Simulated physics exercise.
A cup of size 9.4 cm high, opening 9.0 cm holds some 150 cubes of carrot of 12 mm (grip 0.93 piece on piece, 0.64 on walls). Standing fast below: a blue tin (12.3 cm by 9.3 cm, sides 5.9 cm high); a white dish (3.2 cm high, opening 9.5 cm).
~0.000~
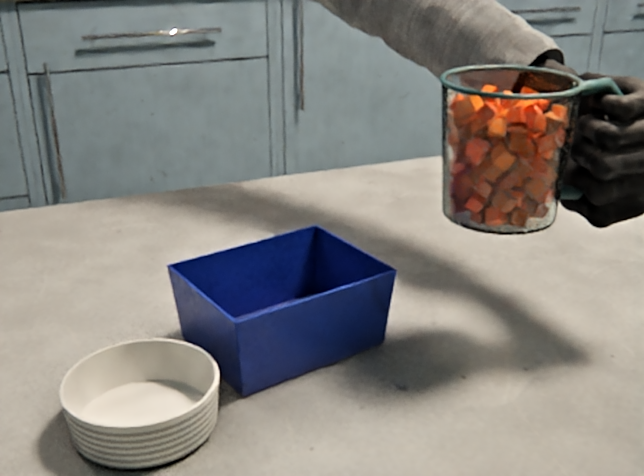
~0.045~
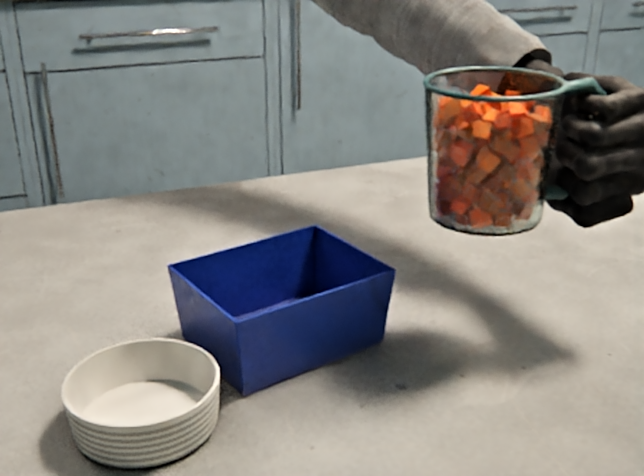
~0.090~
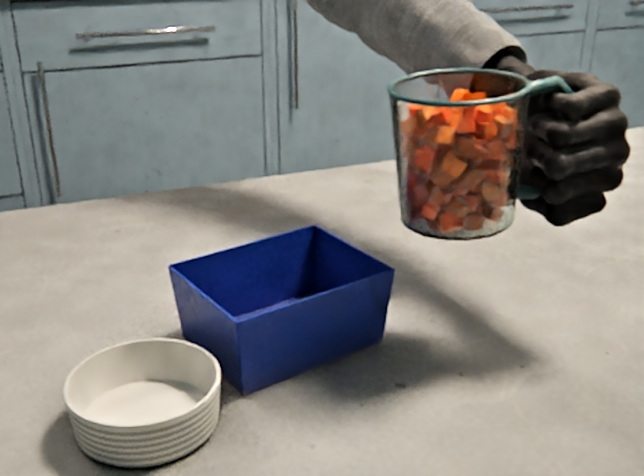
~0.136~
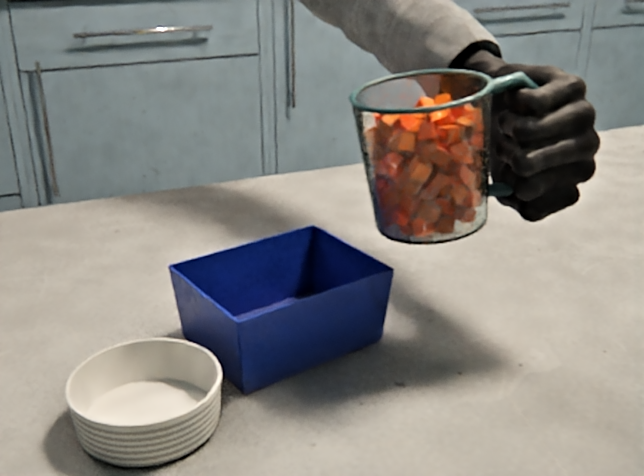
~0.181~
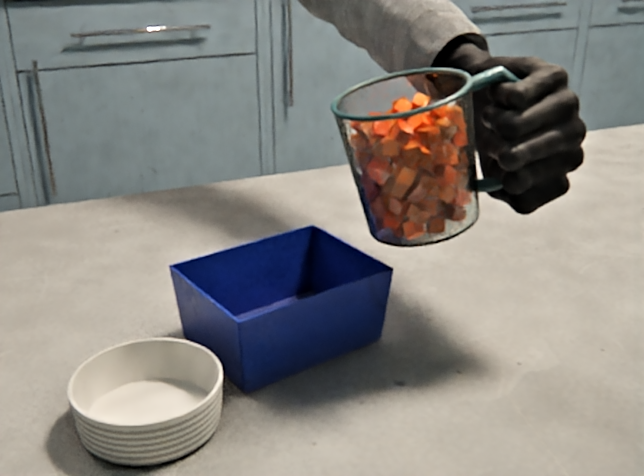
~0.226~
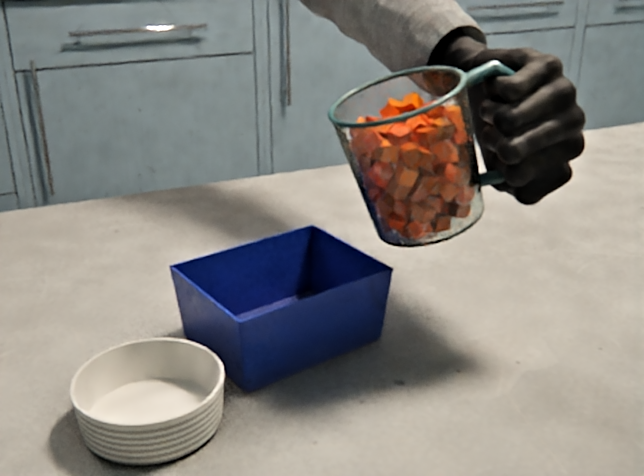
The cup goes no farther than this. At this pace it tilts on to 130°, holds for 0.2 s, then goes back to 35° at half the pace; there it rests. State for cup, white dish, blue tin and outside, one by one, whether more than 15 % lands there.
Cup: It does not; white dish: It does not; blue tin: It does; outside: It does.
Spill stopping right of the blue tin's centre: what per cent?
I'd estimate some 60 per cent.
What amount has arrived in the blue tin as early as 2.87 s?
At that time, around 60 per cent is there.
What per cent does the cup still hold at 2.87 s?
I'd say around 0 per cent of the load.
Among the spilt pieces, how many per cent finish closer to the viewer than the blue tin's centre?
Share of spill: Approx. 100 in a hundred.
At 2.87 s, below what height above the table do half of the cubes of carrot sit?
Height: Roughly 2 cm.
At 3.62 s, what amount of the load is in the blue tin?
At that point, some 60 in a hundred have made it.
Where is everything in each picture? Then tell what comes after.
The first frame shows cup at (507, 119); tilt 0 degrees; moved 0.0 cm; lip at (446, 83); top of the load at (472, 107); blue tin at (281, 268); white dish at (141, 379).
The second frame shows cup at (491, 121); tilt 1 degrees; moved 1.1 cm; lip at (429, 86); top of the load at (466, 108).
The third frame shows cup at (458, 126); tilt 4 degrees; moved 3.4 cm; lip at (393, 93); top of the load at (494, 112).
The fourth frame shows cup at (424, 132); tilt 8 degrees; moved 5.8 cm; low side left; lip at (354, 102); top of the load at (464, 113).
The fifth frame shows cup at (408, 136); tilt 13 degrees; moved 6.9 cm; low side left; lip at (335, 111); top of the load at (442, 116).
The sixth frame shows cup at (408, 138); tilt 18 degrees; moved 6.9 cm; low side left; lip at (333, 119); top of the load at (440, 116); blue tin at (281, 267); white dish at (148, 377). It turns about 105 degrees a second.
Then, at 1.24 s, tilt 125 degrees; cup 55 %, blue tin 25 %, outside 5 %, in the air 15 %; middle of all pieces near (377, 225).
After 2.09 s, tilt 105 degrees; blue tin 60 %, outside 40 %; middle of all pieces near (315, 352).
After 2.87 s, tilt 63 degrees; blue tin 60 %, outside 40 %; middle of all pieces near (315, 351).
After 3.62 s, tilt 35 degrees; blue tin 60 %, outside 40 %; middle of all pieces near (315, 351).
By 3.9 s all is still; cup 0 %, white dish 0 %, blue tin 60 %, outside 40 %.
